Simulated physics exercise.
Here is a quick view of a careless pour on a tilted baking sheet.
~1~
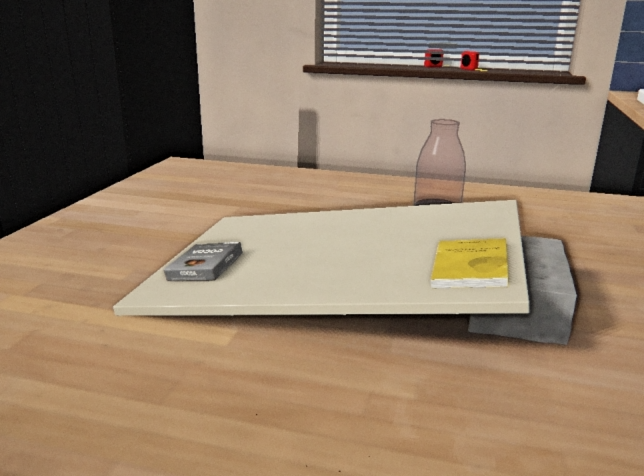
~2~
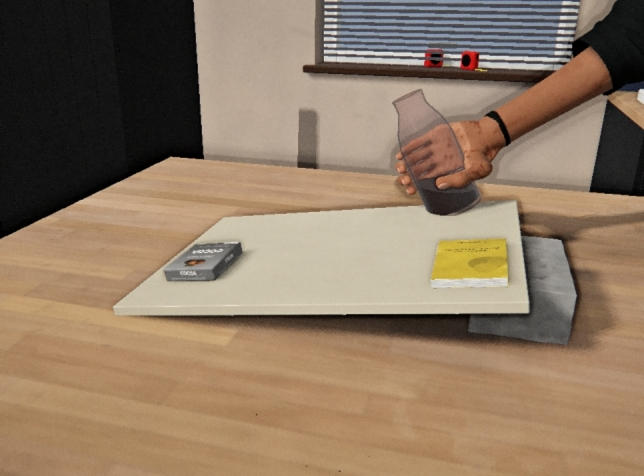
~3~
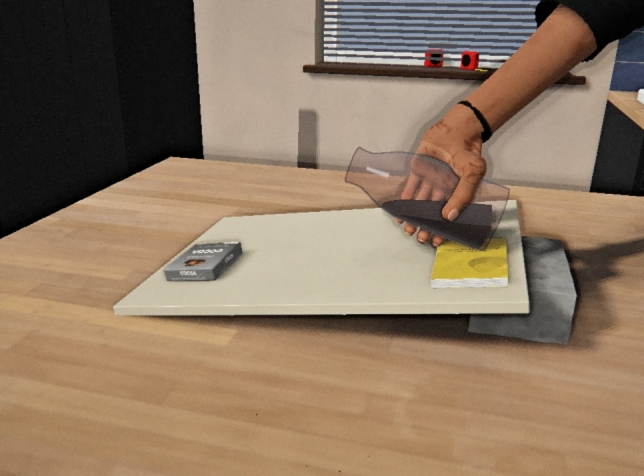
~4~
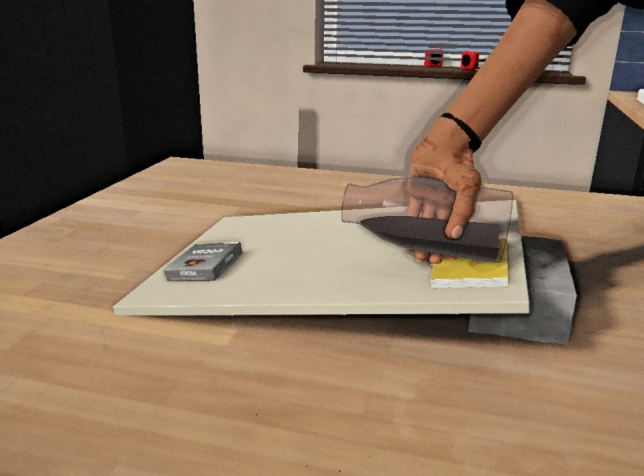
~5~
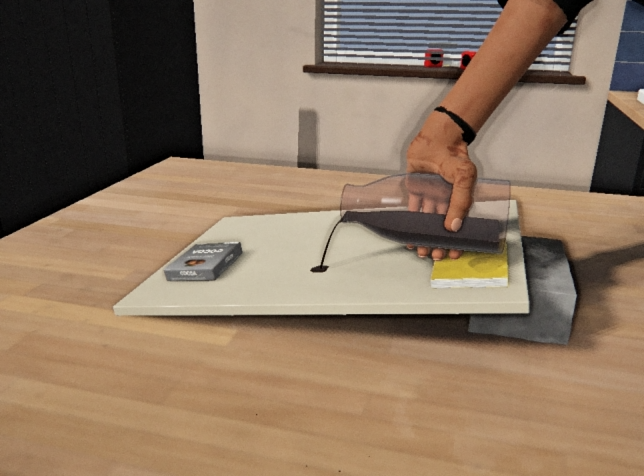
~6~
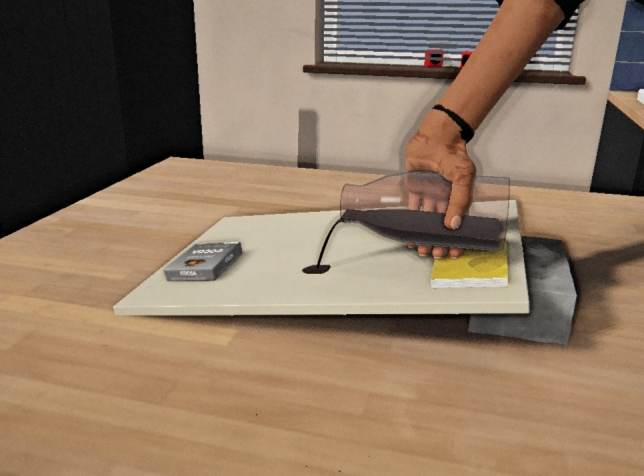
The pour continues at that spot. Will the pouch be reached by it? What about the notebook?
On the left the pouch: Yes, reached; on the right the notebook: No, spared.
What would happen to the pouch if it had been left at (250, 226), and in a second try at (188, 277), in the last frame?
Case 1 - it is not touched; case 2 - it is touched.
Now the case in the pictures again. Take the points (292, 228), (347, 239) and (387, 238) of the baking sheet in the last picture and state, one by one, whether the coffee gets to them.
Going through them: Spill-free for the first, spill-free for the next, spill-free for the last.
Next, it runs down to the left; the pouch is in it; the notebook is clear of it.
After that, it runs down to the left and off the end; the pouch is in it; the notebook is clear of it.
Finally, it runs down to the left and off the end; the pouch is in it; the notebook is clear of it.
